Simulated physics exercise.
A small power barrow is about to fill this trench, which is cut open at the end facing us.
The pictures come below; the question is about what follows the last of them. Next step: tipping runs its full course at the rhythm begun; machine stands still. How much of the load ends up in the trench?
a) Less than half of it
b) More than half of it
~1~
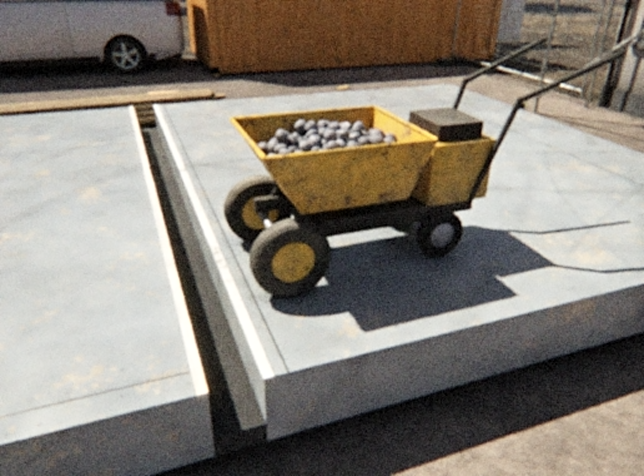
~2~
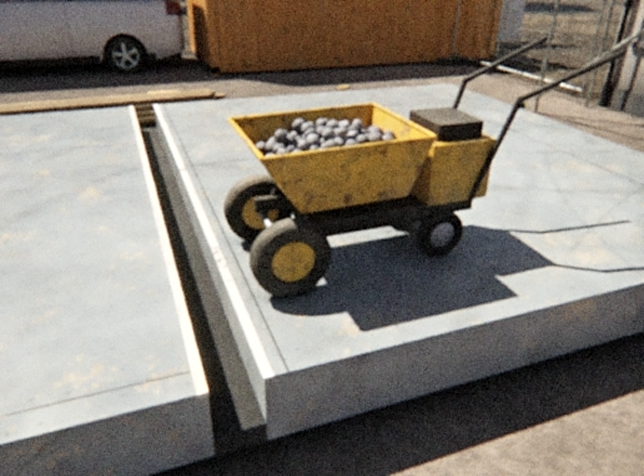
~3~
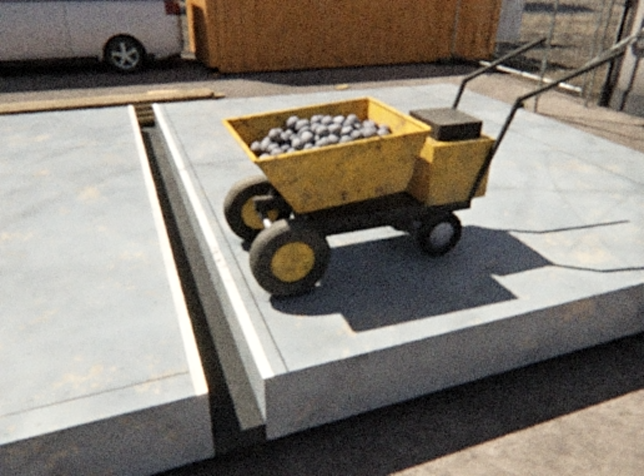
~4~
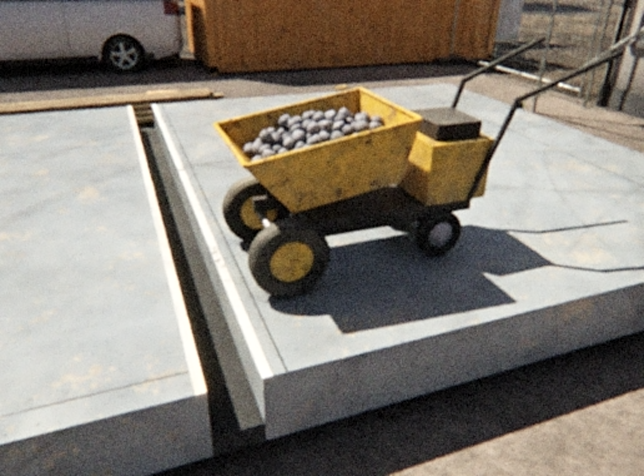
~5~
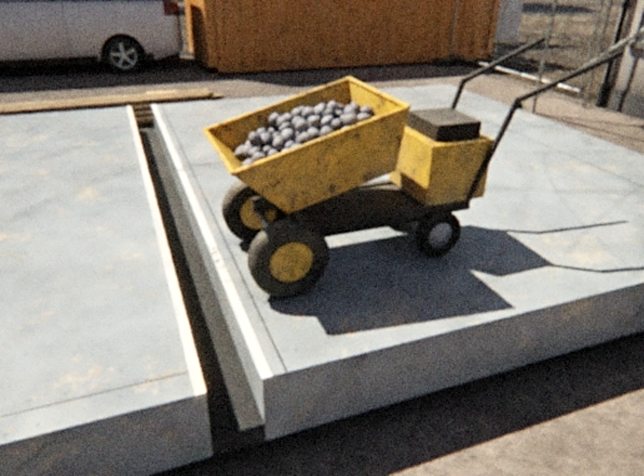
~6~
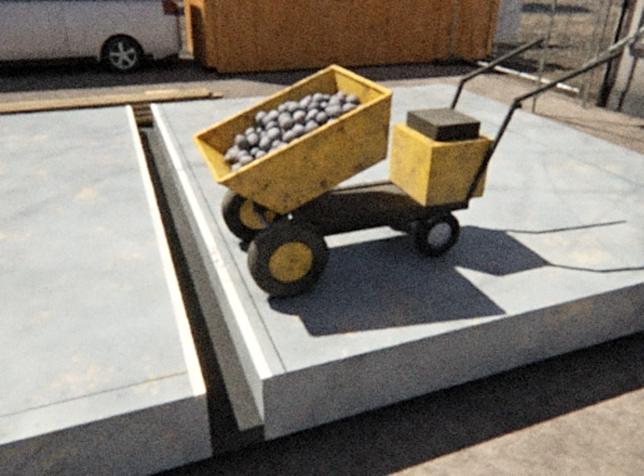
Less than half of it (a).
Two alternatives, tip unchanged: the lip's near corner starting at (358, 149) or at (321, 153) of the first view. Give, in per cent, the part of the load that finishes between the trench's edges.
Some 70 in a hundred, then some 70 in a hundred.
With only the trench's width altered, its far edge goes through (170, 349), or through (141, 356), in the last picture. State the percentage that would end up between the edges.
In order: Some 20 per cent, then some 60 per cent.
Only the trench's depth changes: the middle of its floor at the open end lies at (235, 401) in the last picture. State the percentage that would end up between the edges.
It would be close to 0 percent.
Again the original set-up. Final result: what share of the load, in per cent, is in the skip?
Roughly 10 per cent.
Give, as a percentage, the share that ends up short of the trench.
About 0 %.
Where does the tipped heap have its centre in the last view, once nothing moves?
Somewhere around (111, 290) in the final view.
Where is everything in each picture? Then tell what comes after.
In the first frame, lip of the skip at (265, 159), level; top of the load at (338, 140), round cobbles; first edge of the trench at (250, 332); far edge at (190, 345), the trench under half as wide as the skip, and about as deep as wide.
In the second frame, lip of the skip at (263, 160), tipped barely; top of the load at (337, 139).
In the third frame, lip of the skip at (256, 162), tipped barely; top of the load at (340, 141).
In the fourth frame, lip of the skip at (245, 167), tipped a little; top of the load at (345, 135).
In the fifth frame, lip of the skip at (233, 174), tipped clearly; top of the load at (335, 128).
In the sixth frame, lip of the skip at (220, 183), tipped clearly; top of the load at (331, 113); first edge of the trench at (248, 332); far edge at (188, 345).
Soon, skip tipped steeply; all in the skip.
A while on, skip tipped right over; about two thirds in the skip; about a quarter beyond it; a stray few falling.
Towards the end, skip tipped right over; about a quarter in the skip; a stray few in or heaped over the trench; most beyond it.
Finally, skip tipped right over; a small part in the skip; a small part in or heaped over the trench; most beyond it.
